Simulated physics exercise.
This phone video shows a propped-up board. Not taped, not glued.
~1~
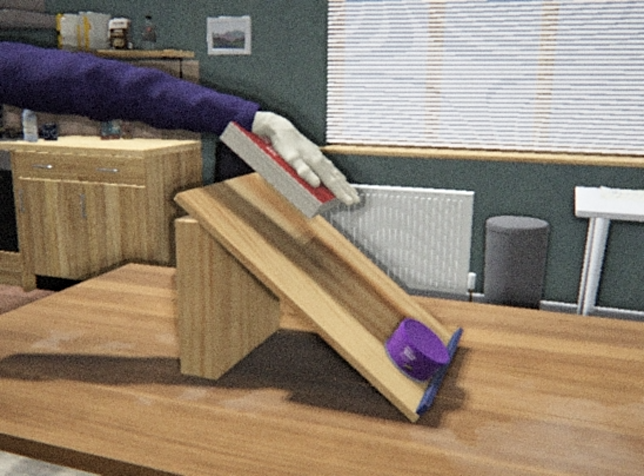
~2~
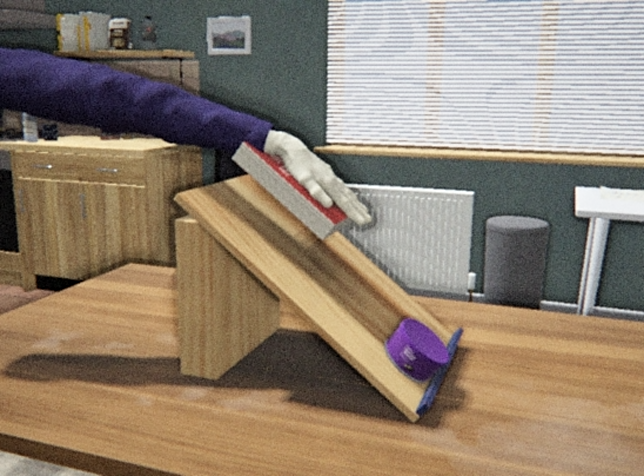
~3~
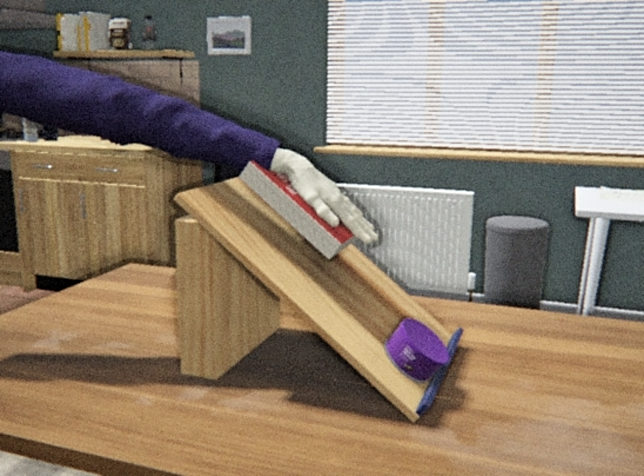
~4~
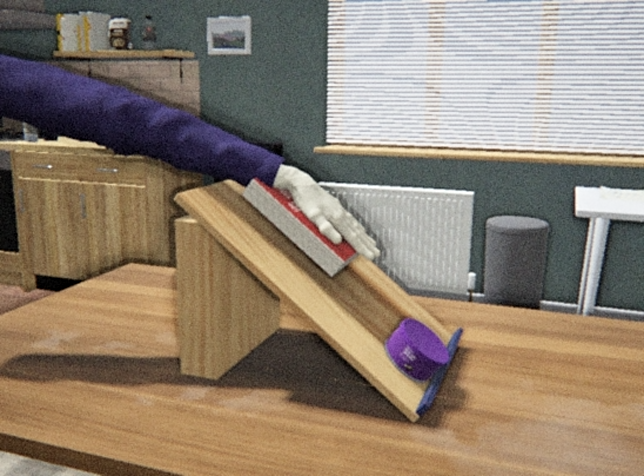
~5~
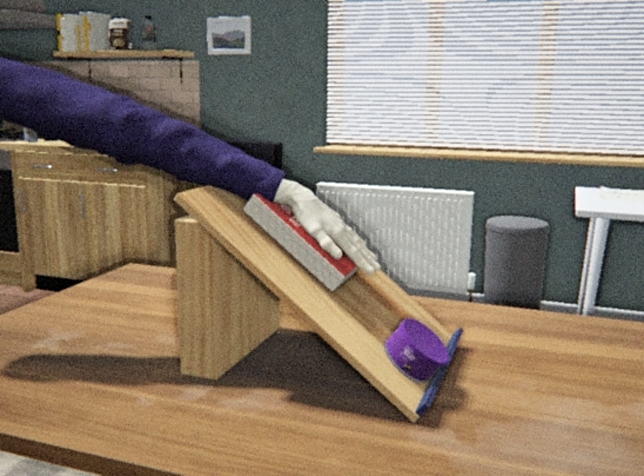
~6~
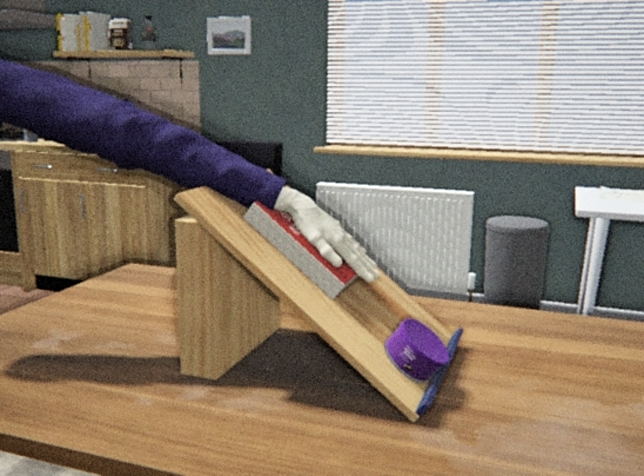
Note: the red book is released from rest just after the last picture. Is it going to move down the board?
Yes, after that it gets away, plain and simple.
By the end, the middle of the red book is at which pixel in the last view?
The object finishes roughly at pixel (365, 288).
Then, 0.30 s later than the last frame, red book moved a little near (324, 254).
Then, 0.40 s later than the last frame, red book moved a little near (342, 270).
Then, 0.50 s later than the last frame, red book moved a little near (360, 286).
When it is over, moved from the start, red book; purple tub as before. End places, in pixels of the last picture, red book near (365, 288). The red book runs down the board.
